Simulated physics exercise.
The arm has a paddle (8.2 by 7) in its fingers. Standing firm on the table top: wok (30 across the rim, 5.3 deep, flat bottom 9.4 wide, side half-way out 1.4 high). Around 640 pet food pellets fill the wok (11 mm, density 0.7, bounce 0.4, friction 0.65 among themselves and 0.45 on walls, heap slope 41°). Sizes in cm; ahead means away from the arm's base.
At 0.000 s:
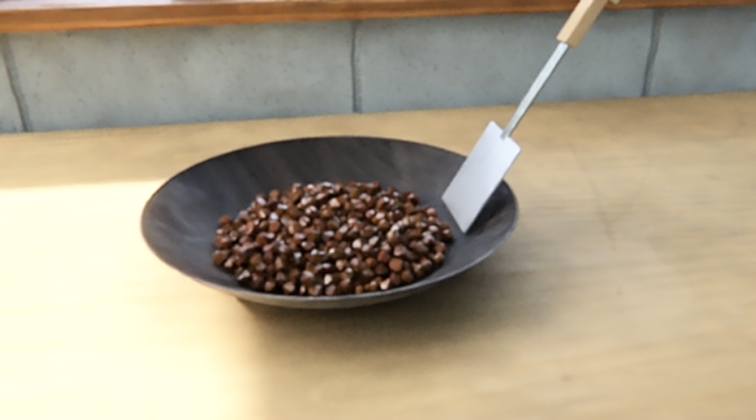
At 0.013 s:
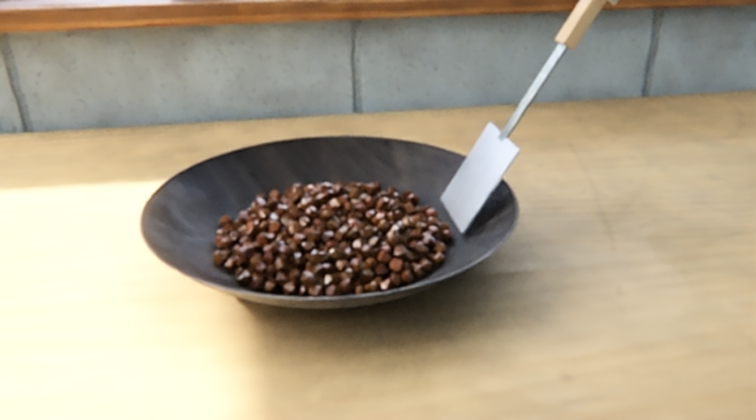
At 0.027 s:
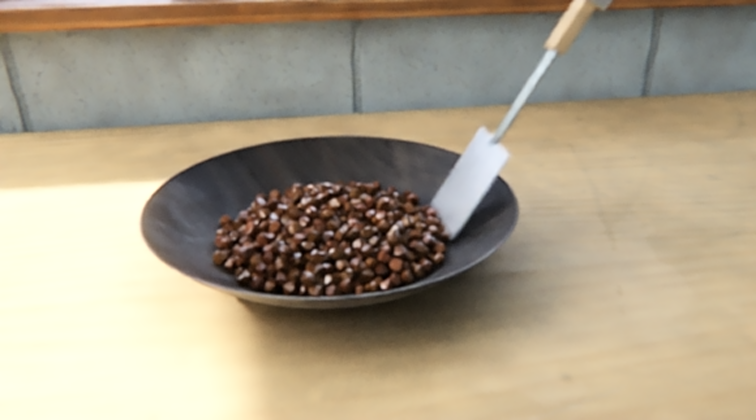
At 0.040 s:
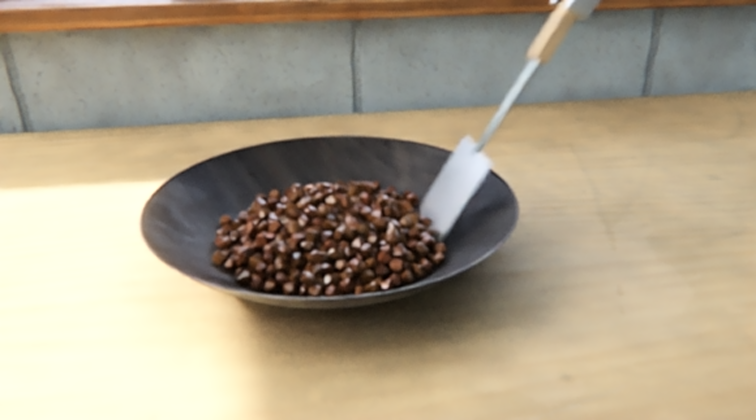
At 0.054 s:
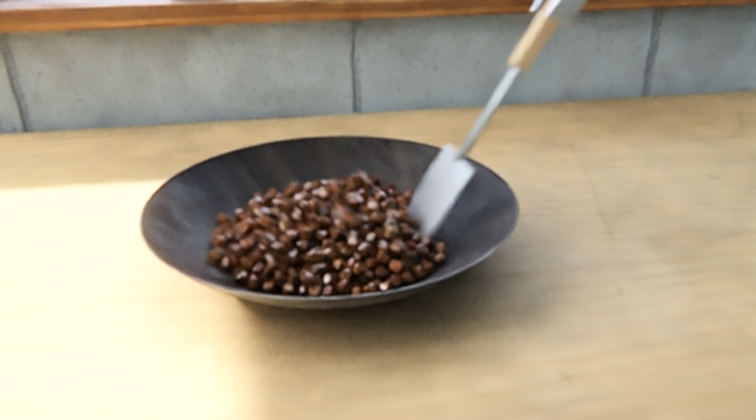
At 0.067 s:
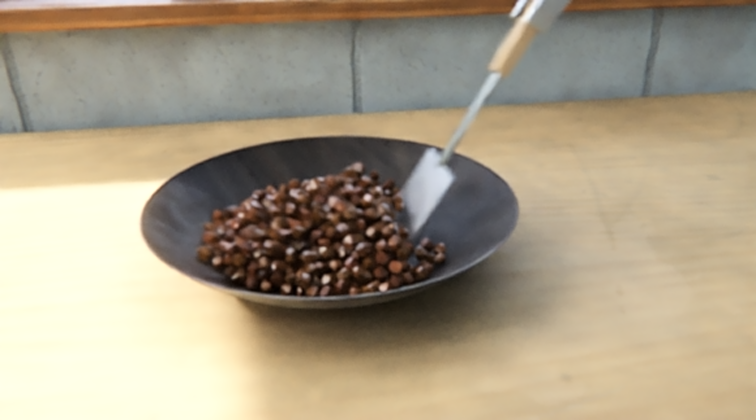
A robotic arm lowered a flat metal paddle with a wooden handle into a dark wok of small brown pellets, then pushed it leftward, shoving the heap toward the left side of the wok.
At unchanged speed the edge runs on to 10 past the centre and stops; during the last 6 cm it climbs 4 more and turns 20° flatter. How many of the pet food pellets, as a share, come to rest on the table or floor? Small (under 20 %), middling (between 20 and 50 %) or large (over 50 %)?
A middling share, between 20 and 50 %, ends on the table or floor.
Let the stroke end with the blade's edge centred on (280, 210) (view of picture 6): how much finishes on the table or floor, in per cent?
Some 5 per cent.
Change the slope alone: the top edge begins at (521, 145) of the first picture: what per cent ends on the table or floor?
About 30 per cent.
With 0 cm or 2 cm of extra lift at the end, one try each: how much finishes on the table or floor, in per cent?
About 30 and 35 per cent.
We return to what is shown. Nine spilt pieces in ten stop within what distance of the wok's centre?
About 45 cm.
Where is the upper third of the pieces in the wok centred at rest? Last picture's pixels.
At about (247, 227).
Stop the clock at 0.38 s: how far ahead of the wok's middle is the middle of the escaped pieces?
Roughly 28 cm.
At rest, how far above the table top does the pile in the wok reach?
About 6.0 cm.
By 0.11 s, sloping 59°, highest piece 9 above the table; 637 in the wok.
By 0.15 s, sloping 55°, highest piece 9 above the table; 637 in the wok.
By 0.38 s, sloping 39°, highest piece 14 above the table; 428 in the wok, 123 on the table or floor, 86 on the blade or in flight.
By 1.43 s, sloping 39°, highest piece 6 above the table; 427 in the wok, 210 on the table or floor.
Final count, 427 in the wok, 210 on the table or floor. That is 33 % on the table or floor.
